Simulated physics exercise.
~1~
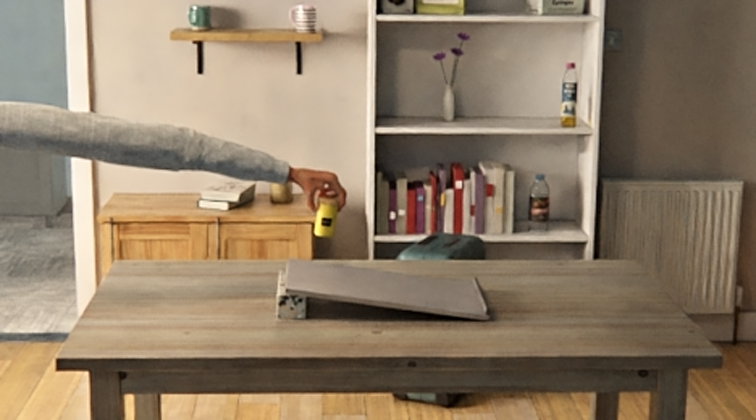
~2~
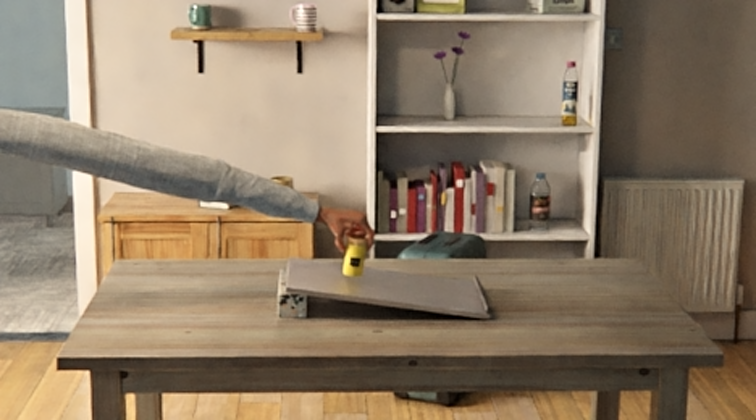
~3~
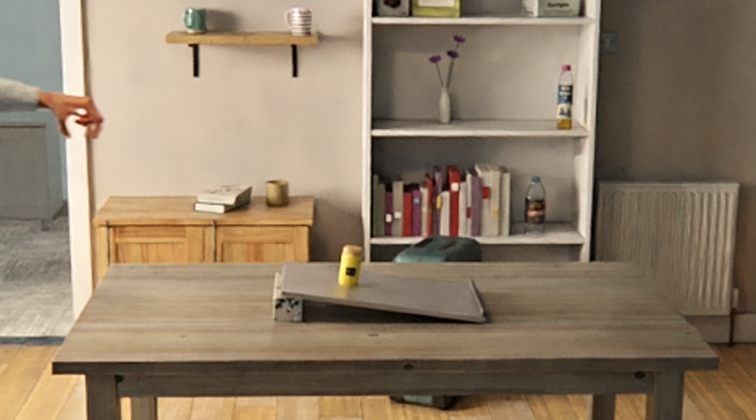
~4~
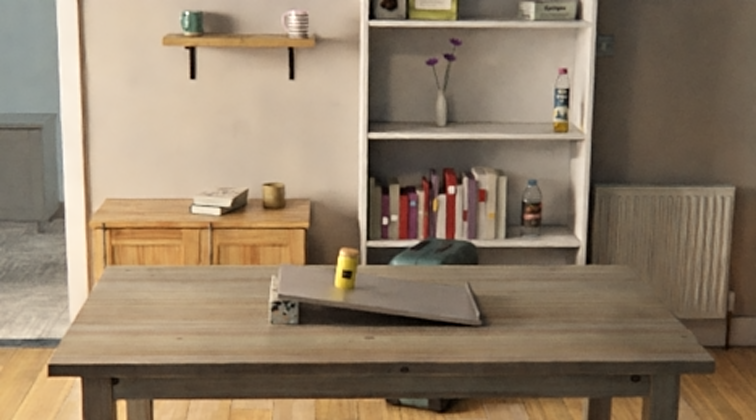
A hand sets a yellow shaker on a sloping board and withdraws, and it stays put.
